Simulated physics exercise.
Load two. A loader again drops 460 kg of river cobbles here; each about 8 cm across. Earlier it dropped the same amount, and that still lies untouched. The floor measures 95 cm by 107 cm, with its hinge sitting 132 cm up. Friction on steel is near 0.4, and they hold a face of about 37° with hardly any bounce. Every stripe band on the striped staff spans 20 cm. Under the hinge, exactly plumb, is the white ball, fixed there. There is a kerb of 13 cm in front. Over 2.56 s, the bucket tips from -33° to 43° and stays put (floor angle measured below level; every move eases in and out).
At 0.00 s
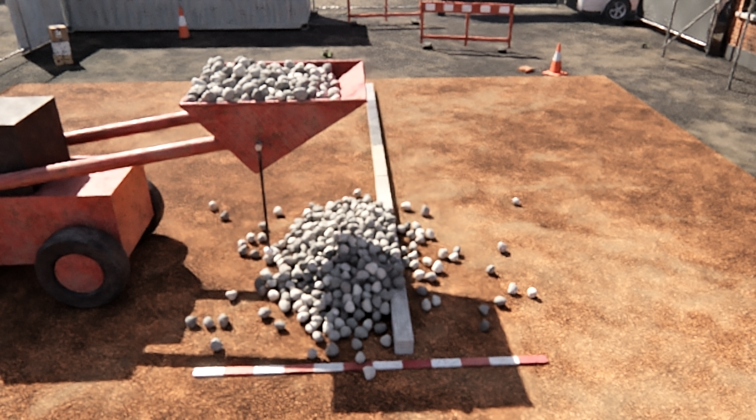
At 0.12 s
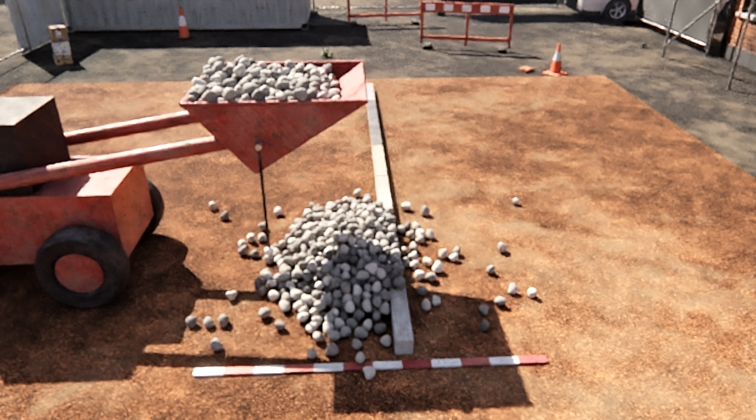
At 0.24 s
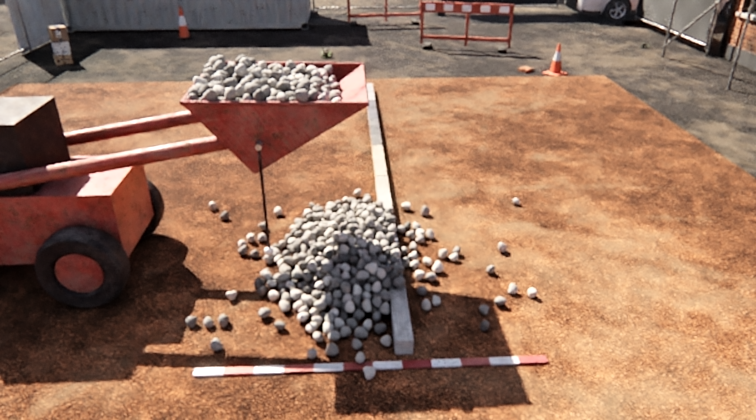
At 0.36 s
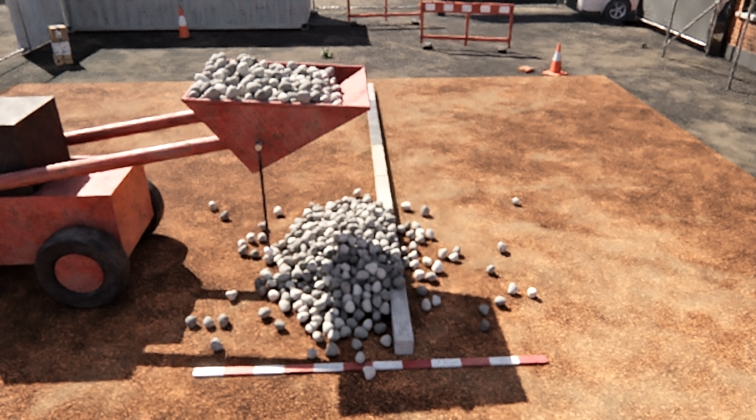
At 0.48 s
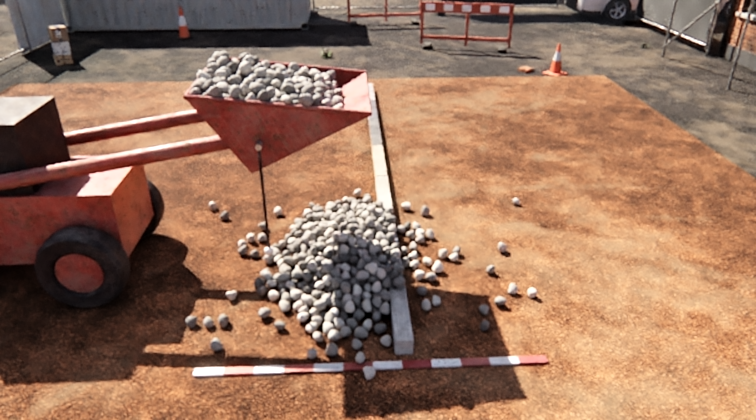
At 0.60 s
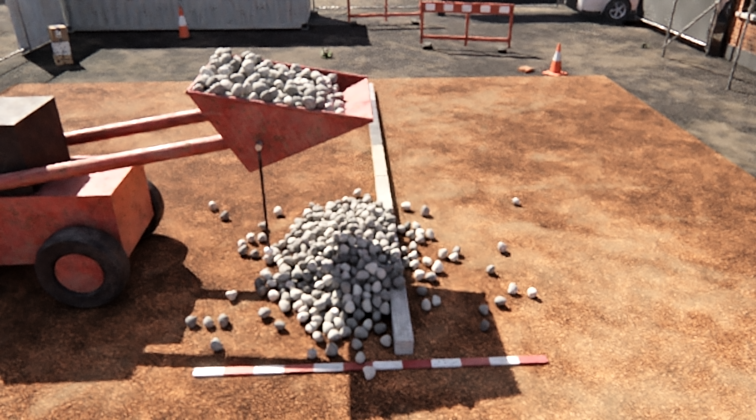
A red loader's raised bucket, filled with grey cobbles, stays still at first, then tilts slightly so its right lip lowers, the stones shifting a little inside, above an earlier cobble pile heaped against a pale kerb.
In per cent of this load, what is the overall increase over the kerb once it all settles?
61 out of 100, about.
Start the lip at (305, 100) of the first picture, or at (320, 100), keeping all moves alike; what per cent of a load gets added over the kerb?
Roughly 10 and 20 percent, in that order.
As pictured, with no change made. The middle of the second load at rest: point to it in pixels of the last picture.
The middle ends up near (412, 247).
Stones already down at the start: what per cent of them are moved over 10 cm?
I'd say roughly 5 per cent of them.
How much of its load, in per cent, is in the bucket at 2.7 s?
0 % still inside.
After 1.9 s the floor is at 31°; in per cent of one load, 81 in the bucket, 113 on this side of the kerb, 6 over the kerb; the foremost stones are at (503, 276).
After 2.7 s the floor is at 43°; in per cent of one load, 2 in the bucket, 148 on this side of the kerb, 50 over the kerb; the foremost stones are at (516, 254).
After 3.0 s the floor is at 43°; in per cent of one load, 0 in the bucket, 136 on this side of the kerb, 64 over the kerb; the foremost stones are at (529, 238).
After 5.6 s the floor is at 43°; in per cent of one load, 0 in the bucket, 134 on this side of the kerb, 67 over the kerb; the foremost stones are at (532, 228). Net gain over the kerb, 61.
